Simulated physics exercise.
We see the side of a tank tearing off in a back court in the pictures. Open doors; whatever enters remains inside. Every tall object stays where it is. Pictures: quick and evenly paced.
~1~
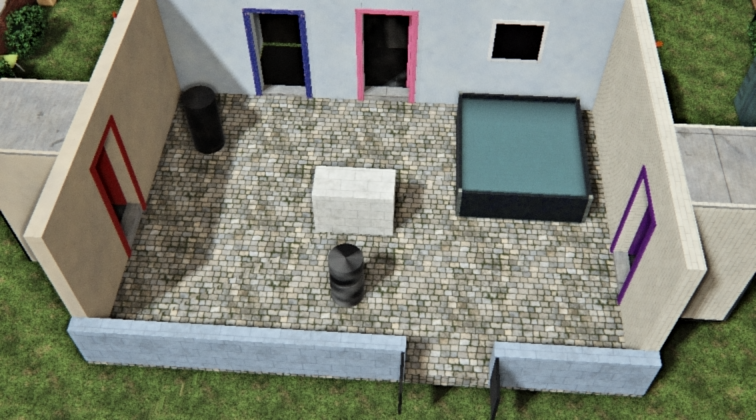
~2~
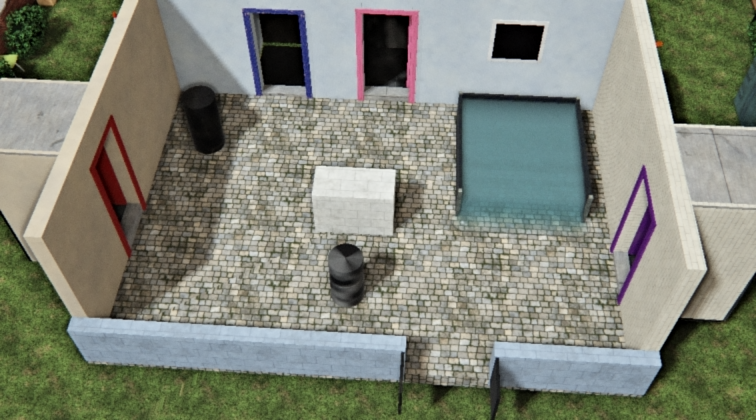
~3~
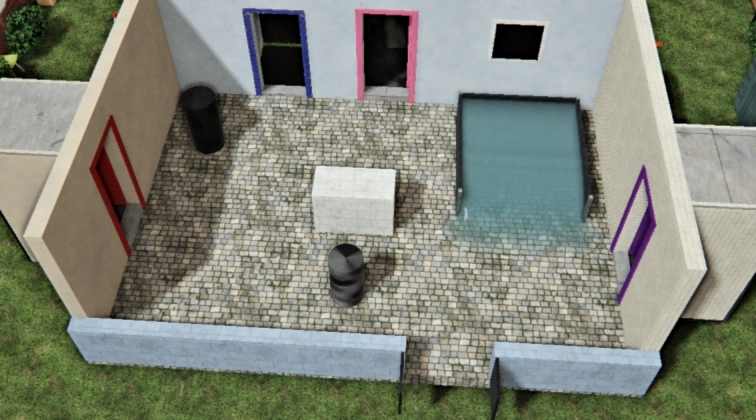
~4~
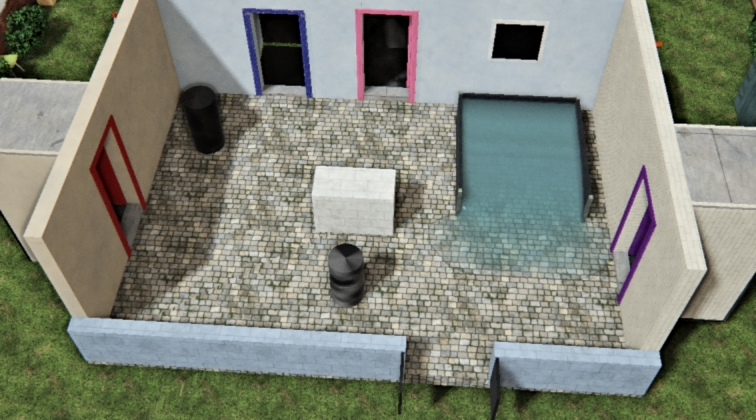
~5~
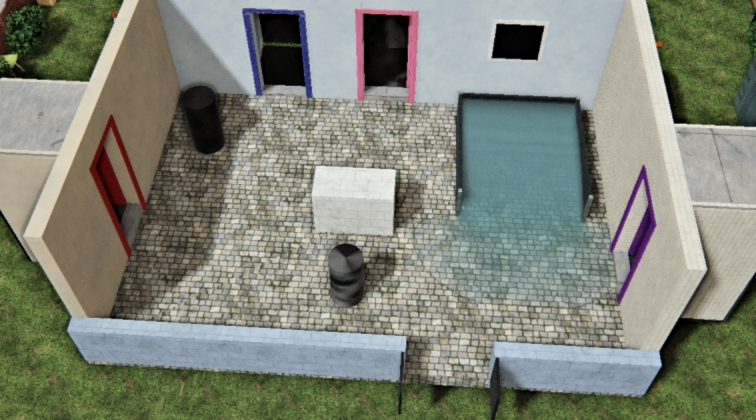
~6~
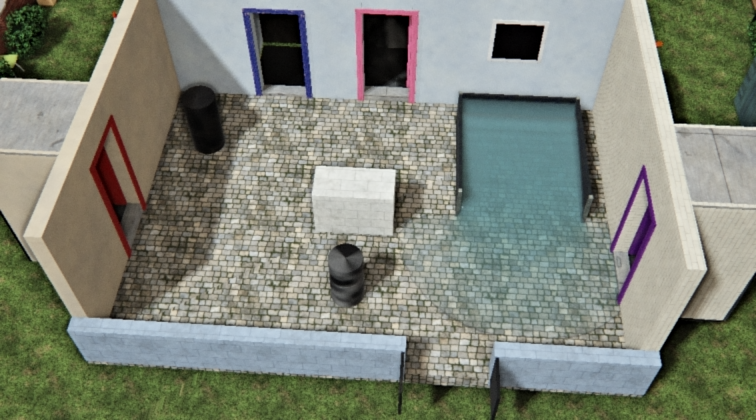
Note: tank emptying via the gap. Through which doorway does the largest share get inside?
The purple doorway.
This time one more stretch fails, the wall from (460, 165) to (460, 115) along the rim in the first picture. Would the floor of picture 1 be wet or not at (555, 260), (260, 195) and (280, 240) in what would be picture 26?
Going through them in turn, I'd call them spared, sodden and spared.
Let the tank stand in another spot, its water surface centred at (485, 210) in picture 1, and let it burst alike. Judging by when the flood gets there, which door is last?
Answer: The door marked blue.
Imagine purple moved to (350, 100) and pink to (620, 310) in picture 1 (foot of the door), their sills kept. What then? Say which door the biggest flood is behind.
Most goes in at the pink-painted one.
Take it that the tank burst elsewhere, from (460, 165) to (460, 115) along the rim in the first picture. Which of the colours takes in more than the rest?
My pick is the one in blue.
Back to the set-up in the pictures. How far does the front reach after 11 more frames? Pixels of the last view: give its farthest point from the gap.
Somewhere around (306, 353).
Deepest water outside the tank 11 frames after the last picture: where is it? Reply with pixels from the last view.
Deepest spot: Near (609, 371).
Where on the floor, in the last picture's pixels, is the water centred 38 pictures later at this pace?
It's close to (426, 258).
A moment on, water covers 25 % of the floor; purple door a trickle in, pink door not reached, red door not reached, blue door not reached.
Next, water covers 30 % of the floor; purple door some in, pink door not reached, red door not reached, blue door not reached.
Then, water covers 35 % of the floor; purple door some in, pink door not reached, red door not reached, blue door not reached.
Later, water covers 65 % of the floor; purple door a lot in, pink door not reached, red door wet at the sill, nothing in, blue door not reached.
In the end, water covers 90 % of the floor; purple door a lot in, pink door wet at the sill, nothing in, red door wet at the sill, nothing in, blue door wet at the sill, nothing in; the purple door has let in the most.
